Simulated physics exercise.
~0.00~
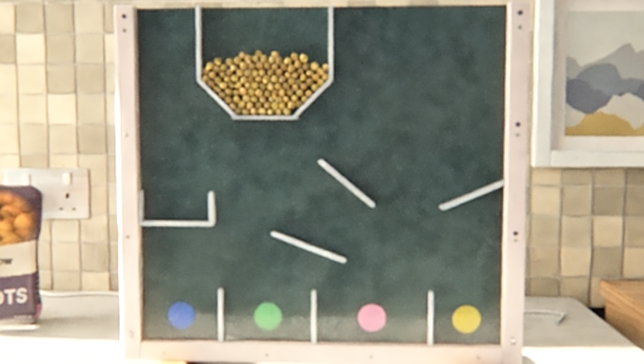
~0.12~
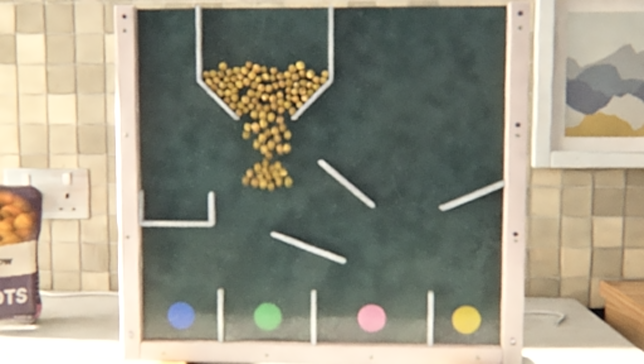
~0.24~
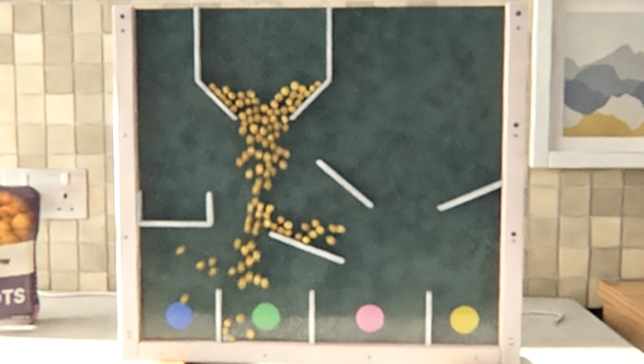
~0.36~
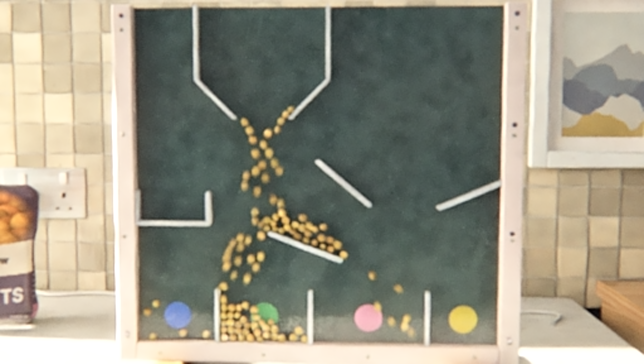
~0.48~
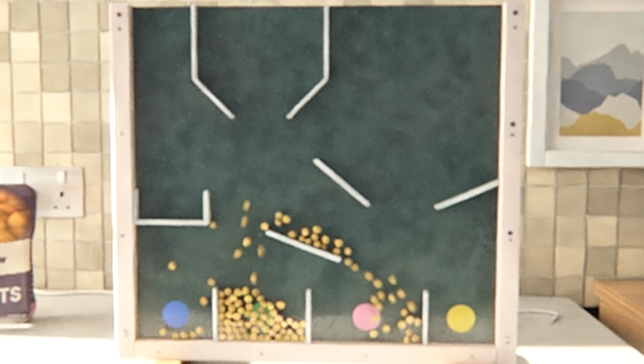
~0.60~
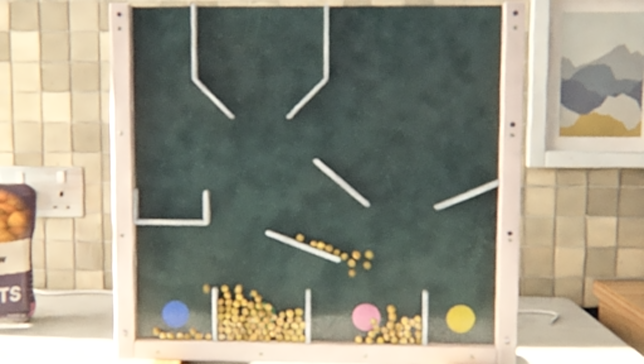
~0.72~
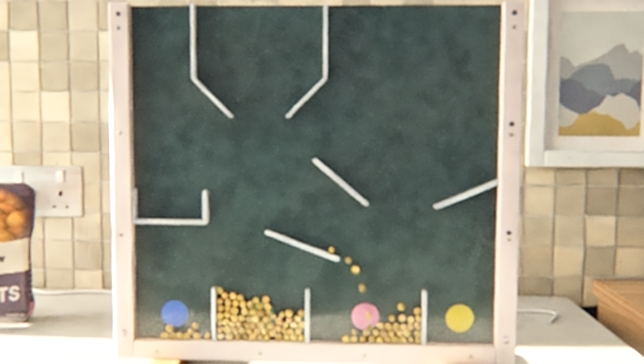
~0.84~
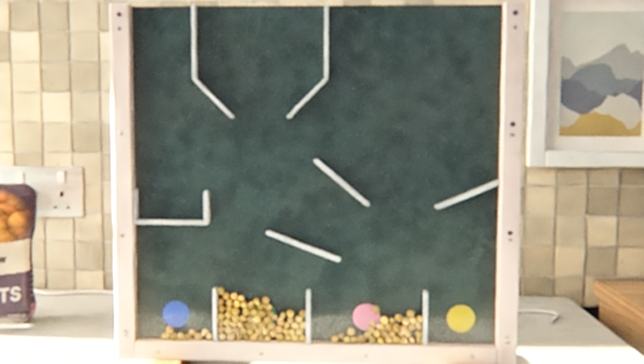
The video shows dried chickpeas pouring from a hopper in a clear-fronted display, some bouncing and sliding off a slanted ledge, and settling in the bins below, with most in the green bin, fewer in pink, a few in blue and none in yellow.
